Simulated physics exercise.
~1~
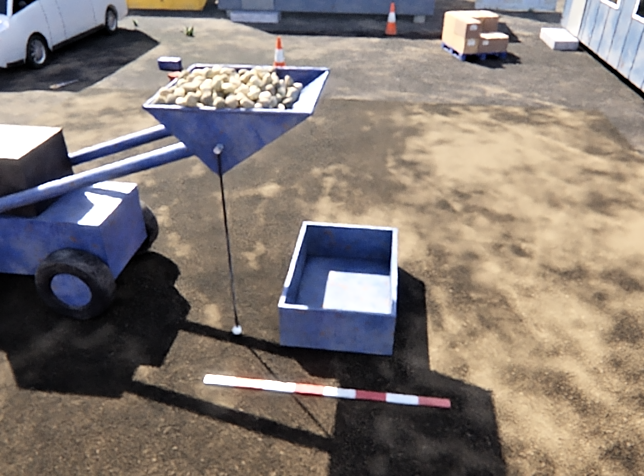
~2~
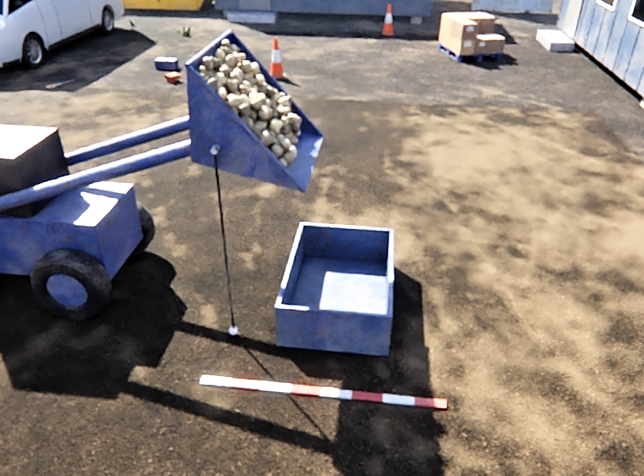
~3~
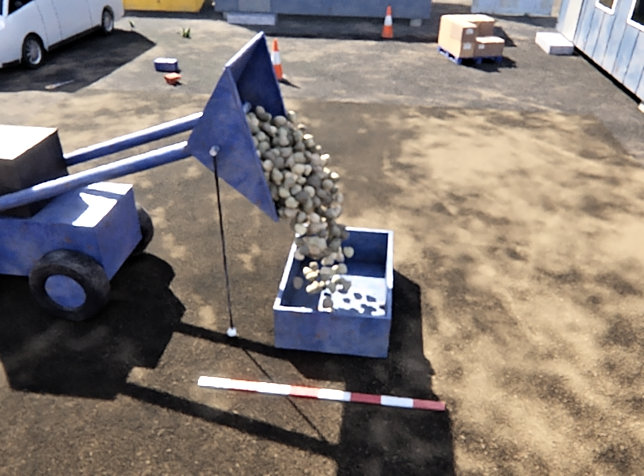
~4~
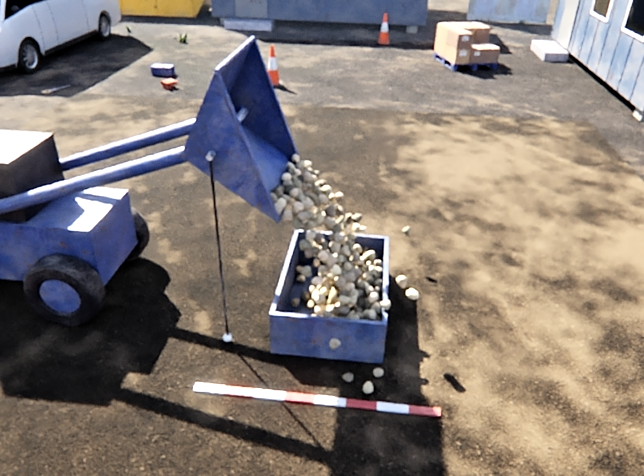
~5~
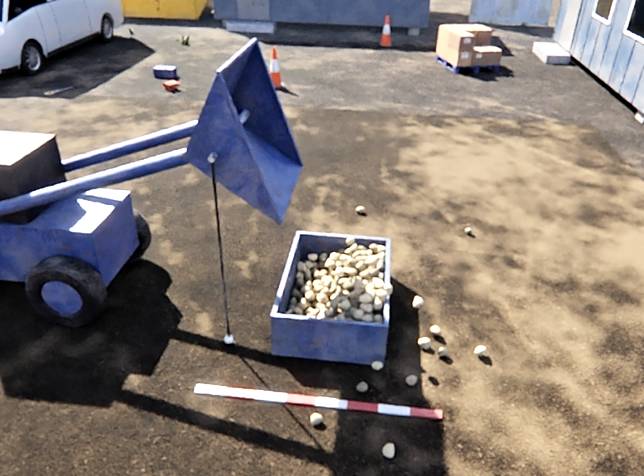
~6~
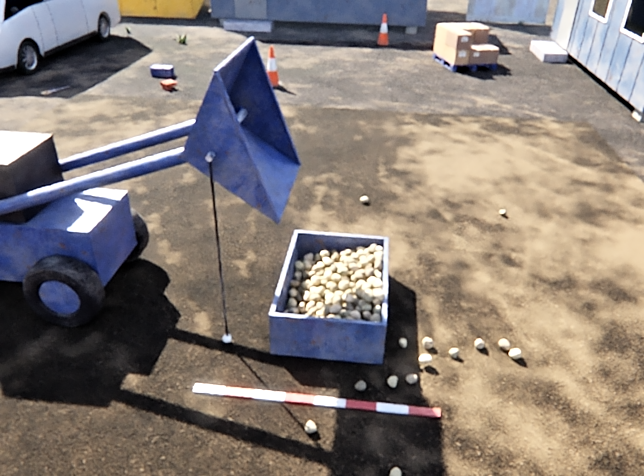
A blue loader tipped its raised bucket steeply forward and poured a load of pale, rounded stones into the open blue bin in front, filling it, while a few bounced out and came to rest on the ground nearby, leaving the bucket empty.
